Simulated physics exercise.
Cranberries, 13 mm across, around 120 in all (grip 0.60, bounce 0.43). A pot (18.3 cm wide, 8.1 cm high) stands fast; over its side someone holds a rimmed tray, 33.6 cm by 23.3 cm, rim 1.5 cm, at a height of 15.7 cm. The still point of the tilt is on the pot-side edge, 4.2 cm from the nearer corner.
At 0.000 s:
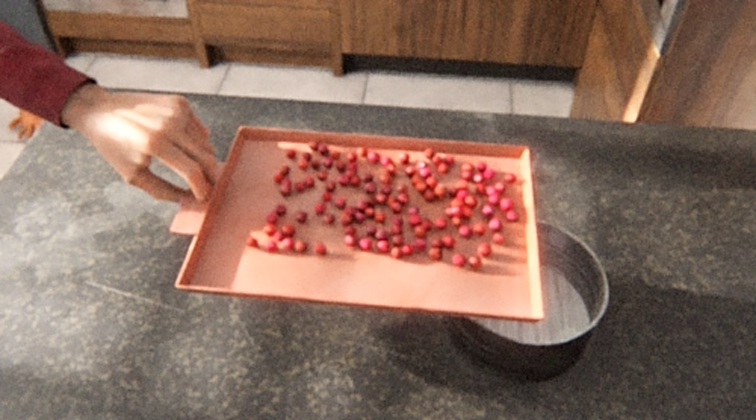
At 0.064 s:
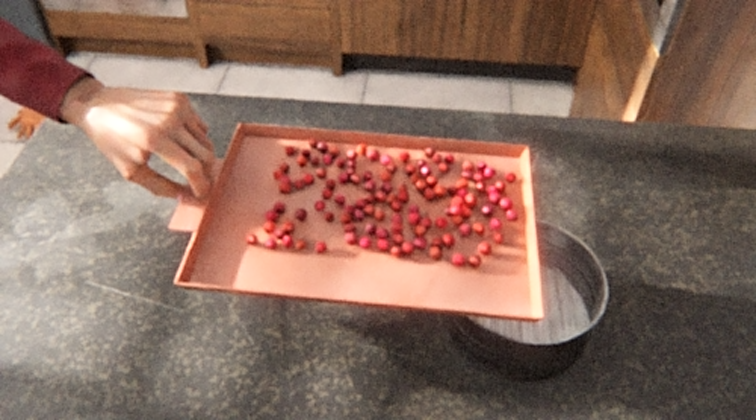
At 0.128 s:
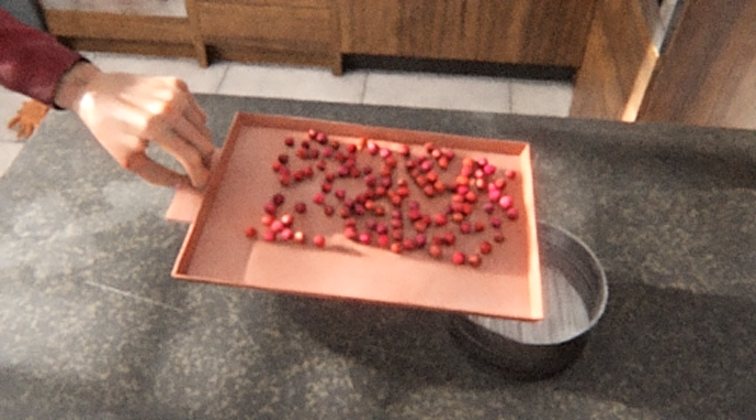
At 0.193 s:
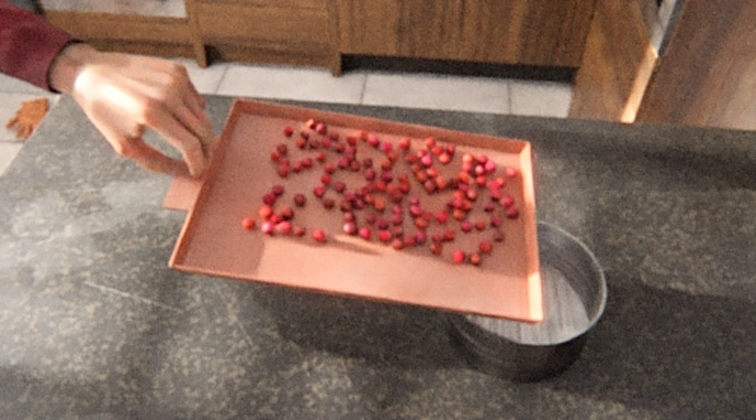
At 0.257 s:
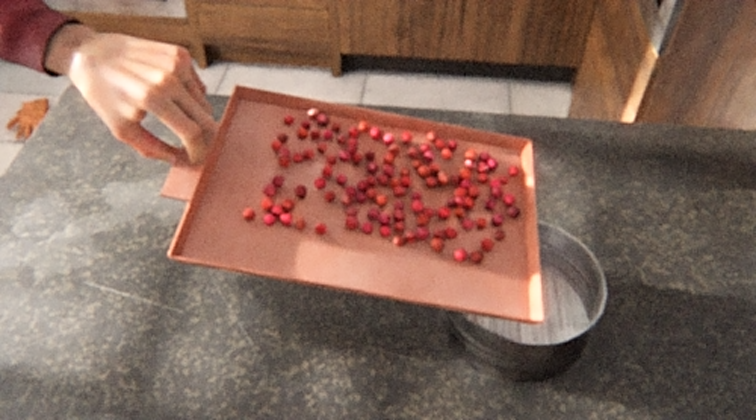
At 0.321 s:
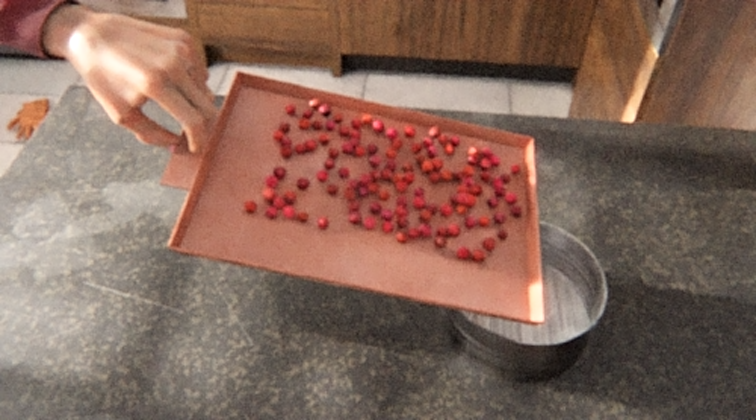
A copper-coloured tray scattered with small red berry-like pieces slanted down toward the right as a hand raised its left end, its right edge staying over a round dark metal pot on the counter.
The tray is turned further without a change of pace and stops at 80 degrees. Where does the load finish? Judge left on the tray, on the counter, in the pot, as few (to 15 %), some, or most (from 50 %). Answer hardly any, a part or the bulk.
Tray: Hardly any, counter: The bulk, pot: A part.
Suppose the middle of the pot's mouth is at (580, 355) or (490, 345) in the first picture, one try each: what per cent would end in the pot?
Some 100 and 75 per cent.
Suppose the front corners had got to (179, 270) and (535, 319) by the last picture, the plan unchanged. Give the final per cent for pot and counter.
Pot 0, counter 100.
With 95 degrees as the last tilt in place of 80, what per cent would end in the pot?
In that case some 35 per cent.
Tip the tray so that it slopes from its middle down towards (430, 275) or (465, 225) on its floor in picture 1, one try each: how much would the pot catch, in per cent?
About 0 and 70 per cent.
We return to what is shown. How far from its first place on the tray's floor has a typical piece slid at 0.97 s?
Roughly 13 cm.
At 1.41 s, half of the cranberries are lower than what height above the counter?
Roughly 20 cm.
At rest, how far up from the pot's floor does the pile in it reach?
Roughly 2.5 cm.
After 0.97 s, tilt 44 degrees; the tray holds 95 %, the pot 0 %.
Then, at 1.41 s, tilt 65 degrees; the tray holds 85 %, the pot 0 %.
Then, at 1.92 s, tilt 80 degrees; the tray holds 20 %, the pot 25 %.
At rest (2.8 s), tray 0 %, counter 65 %, pot 35 %.
